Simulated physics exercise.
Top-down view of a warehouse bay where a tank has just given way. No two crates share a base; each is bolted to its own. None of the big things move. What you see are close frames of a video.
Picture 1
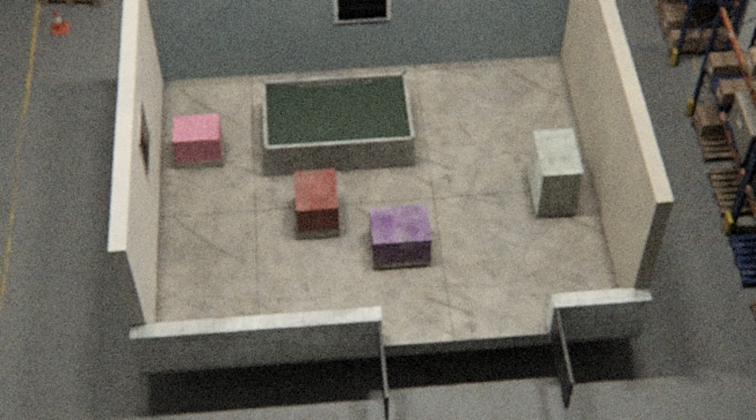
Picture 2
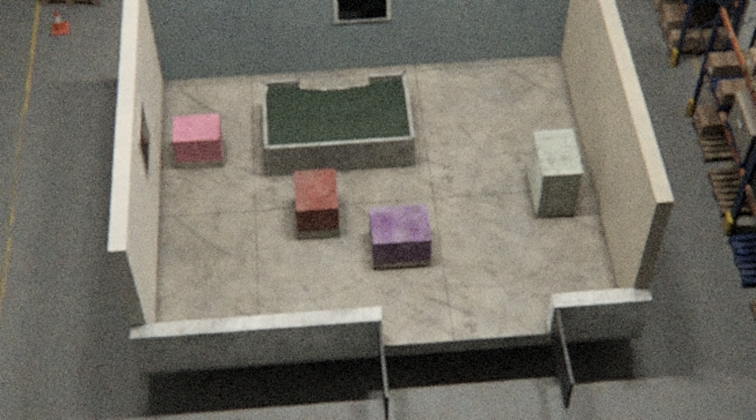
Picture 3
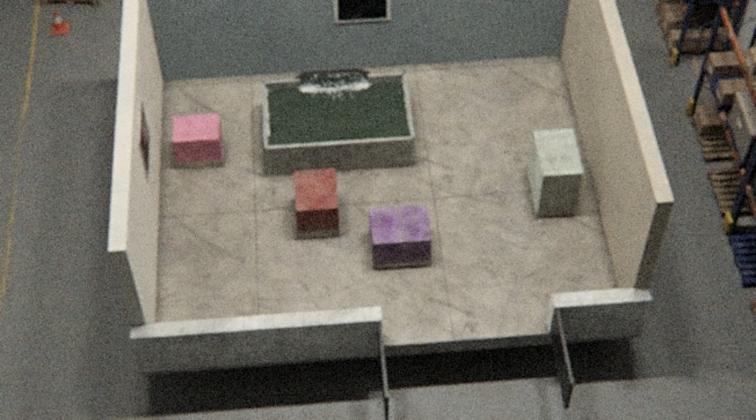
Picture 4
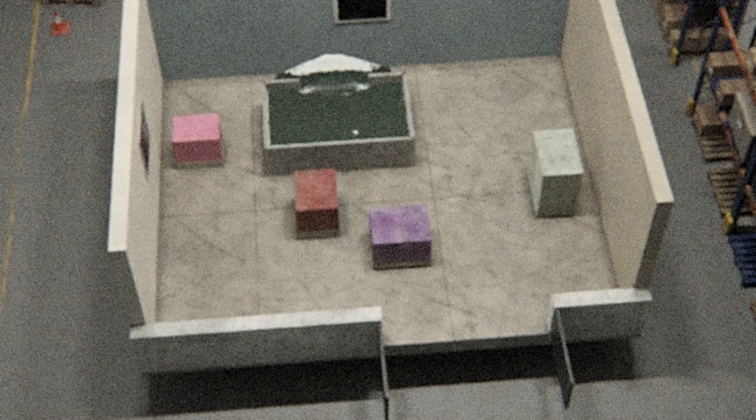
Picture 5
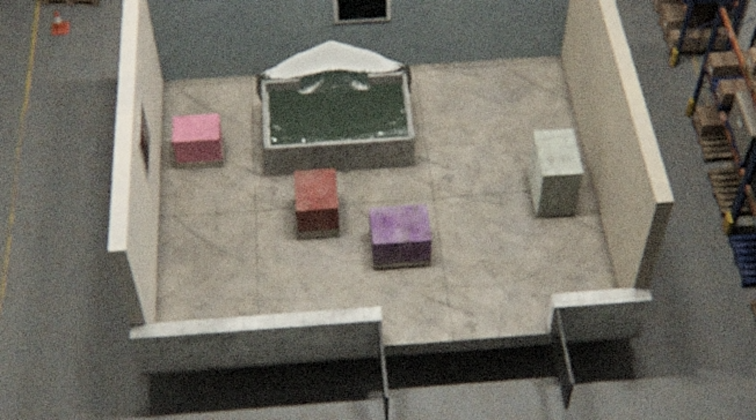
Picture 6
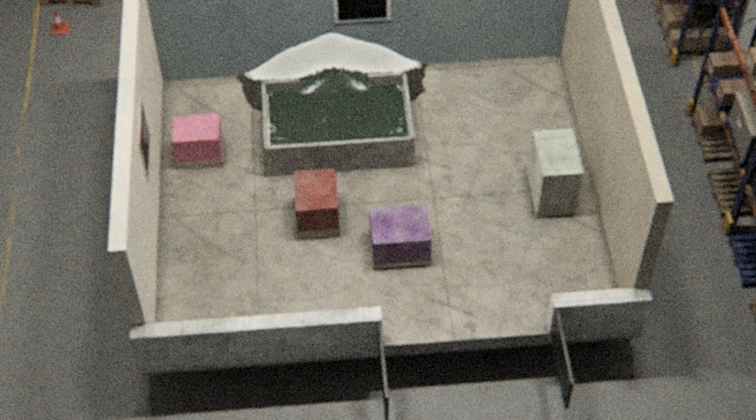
Warehouse bay with a walled tank among five coloured crates, its far rim giving way and pale water spreading out behind it.
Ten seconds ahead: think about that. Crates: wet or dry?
As I see it, the pink crate is going to get water on it; the red crate is going to stay free of water; the purple crate is going to stay free of water.
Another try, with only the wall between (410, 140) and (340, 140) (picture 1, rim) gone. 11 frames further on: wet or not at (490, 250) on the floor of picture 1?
That spot: Submerged.
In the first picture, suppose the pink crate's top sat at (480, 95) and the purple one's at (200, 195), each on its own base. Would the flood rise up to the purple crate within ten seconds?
The purple crate is flooded.
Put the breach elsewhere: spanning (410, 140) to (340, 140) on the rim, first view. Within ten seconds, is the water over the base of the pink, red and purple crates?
Crate by crate: Pink - left alone; red - hit; purple - hit.
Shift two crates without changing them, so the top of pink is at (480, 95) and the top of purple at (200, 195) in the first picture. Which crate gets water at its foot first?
The one in pink.
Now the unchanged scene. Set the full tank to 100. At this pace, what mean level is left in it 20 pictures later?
Around 36 percent.
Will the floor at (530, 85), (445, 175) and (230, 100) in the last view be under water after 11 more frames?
Point one sodden, point two left clear, point three sodden.
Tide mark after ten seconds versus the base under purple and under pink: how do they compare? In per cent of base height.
Respectively 70 % and 140 %.
A moment on, water covers 15 % of the floor; the pink crate not reached, the red crate not reached, the purple crate not reached.
Next, water covers 30 % of the floor; the pink crate water round its plinth, the red crate not reached, the purple crate not reached.
Then, water covers 45 % of the floor; the pink crate water round its plinth, the red crate not reached, the purple crate not reached.
Later, water covers 80 % of the floor; the pink crate water round its plinth, the red crate water round its plinth, the purple crate water round its plinth.
In the end, water covers 95 % of the floor; the pink crate was topped, the red crate stayed above the water, the purple crate stayed above the water.
